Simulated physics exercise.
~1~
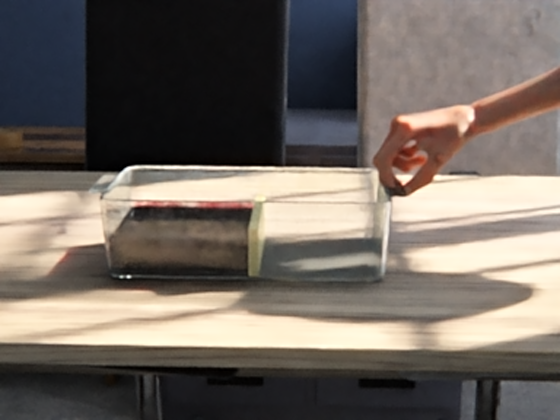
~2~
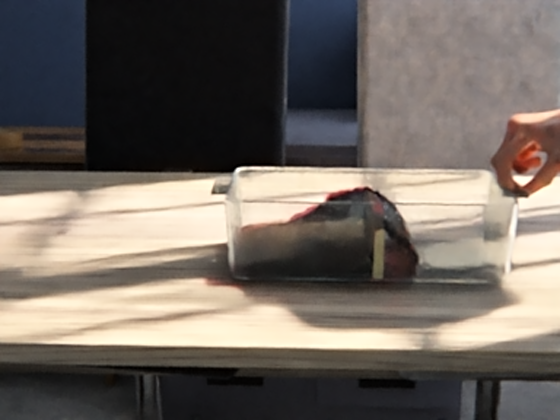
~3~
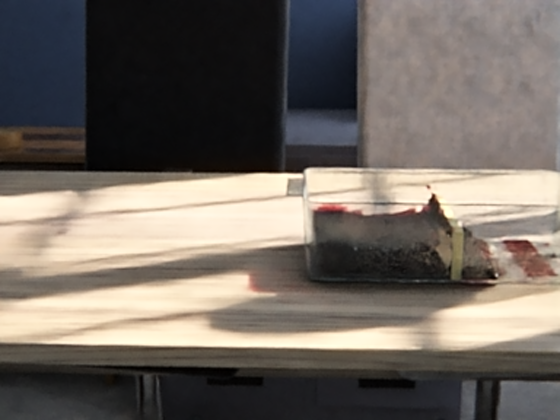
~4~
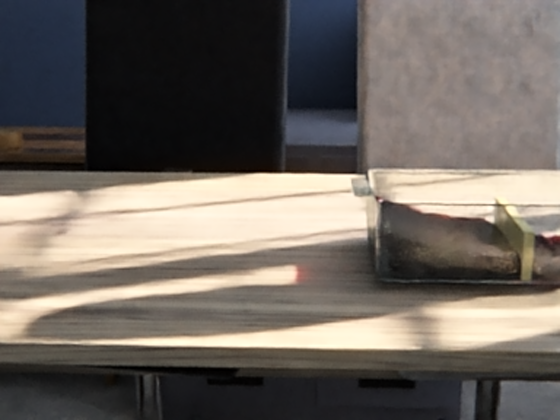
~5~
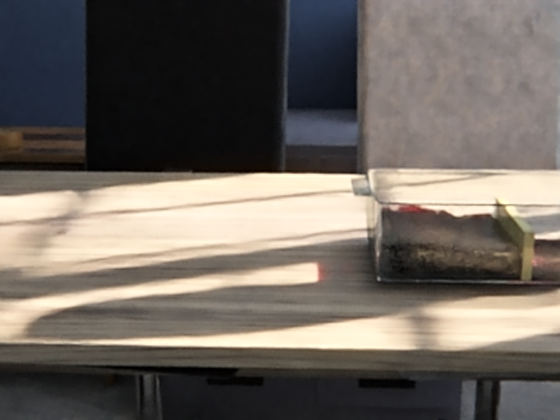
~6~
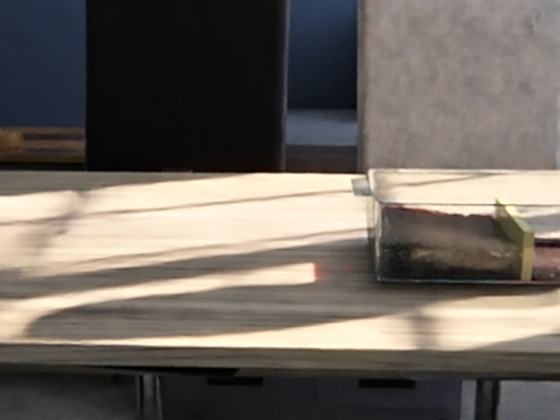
A hand pulled a divided glass tub of dark red wine rightwards along a wooden table, and the wine heaped up and splashed over the divider before the tub stopped at the right edge of view, where the liquid sloshed and then settled.
